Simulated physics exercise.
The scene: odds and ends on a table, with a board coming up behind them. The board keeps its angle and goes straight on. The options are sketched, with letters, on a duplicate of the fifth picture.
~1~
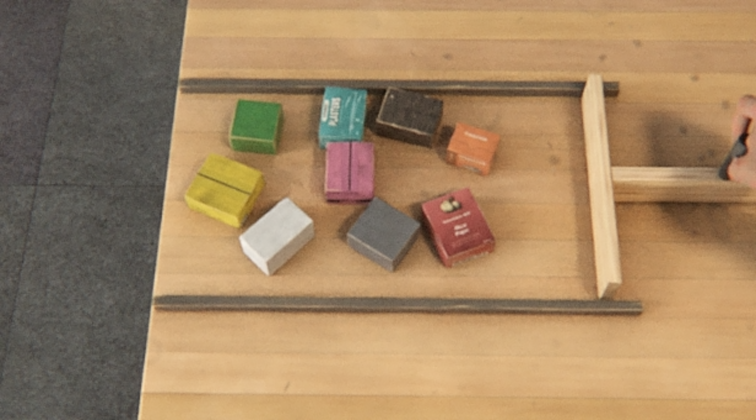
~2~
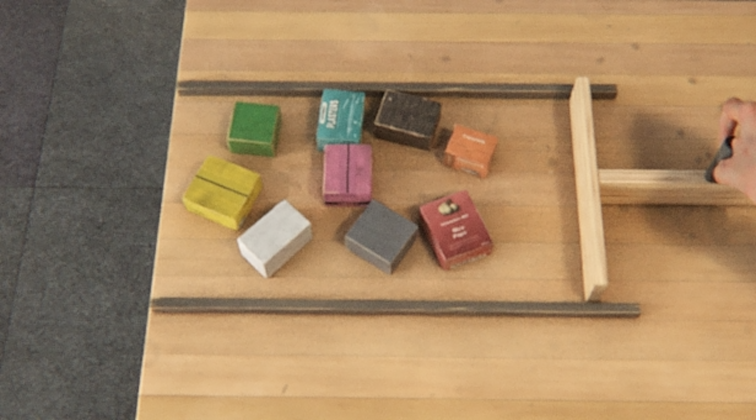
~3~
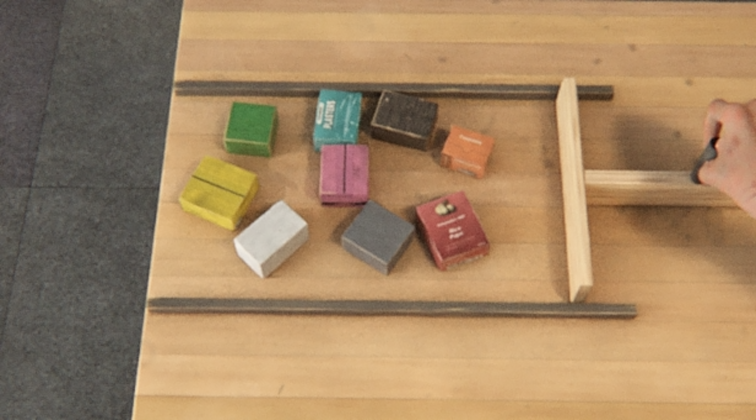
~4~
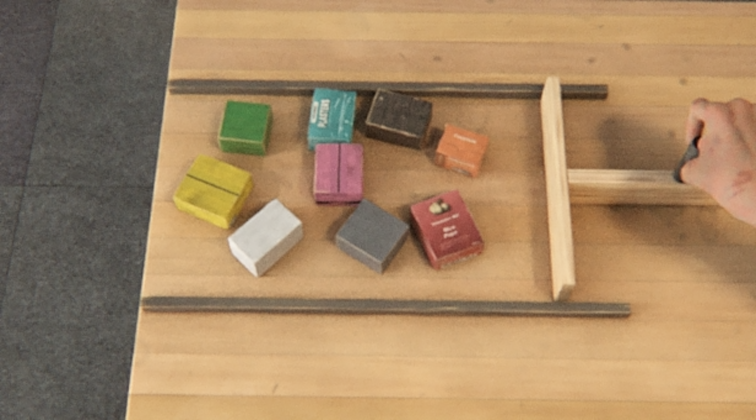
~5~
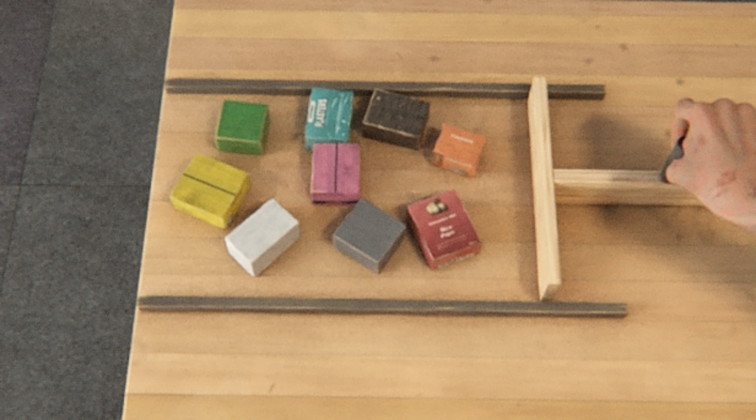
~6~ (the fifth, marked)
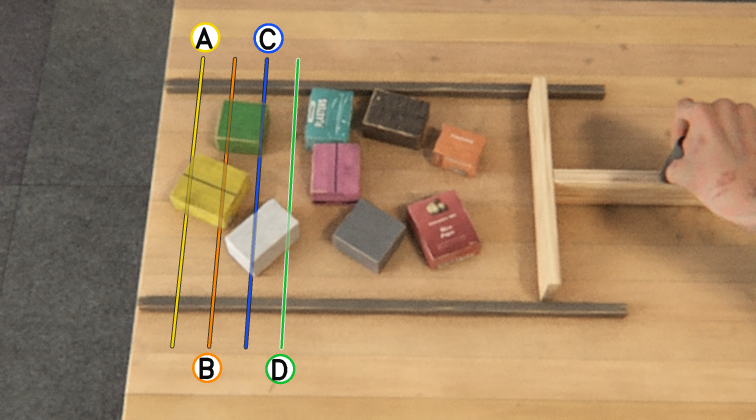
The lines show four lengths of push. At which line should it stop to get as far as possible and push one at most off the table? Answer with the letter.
No second one falls up to D.
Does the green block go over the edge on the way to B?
By then, yes.
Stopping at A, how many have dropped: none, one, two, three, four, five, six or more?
By then, six or more.
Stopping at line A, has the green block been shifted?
Yes.
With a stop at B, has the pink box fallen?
Yes.
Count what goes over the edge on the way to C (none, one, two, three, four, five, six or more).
In all, three.
On the marked copy, A at (189, 192); B at (223, 193); C at (257, 193); D at (290, 194).
Following D. Soon after the start, board (456, 174); black block (386, 120); grey block (357, 238).
Later, board (364, 172); yellow box (201, 189); white block (221, 246).
In the end, board (294, 171); yellow box (162, 186); white block (155, 246); none fallen.
As for the rest, A drops six; B drops five; C drops three.
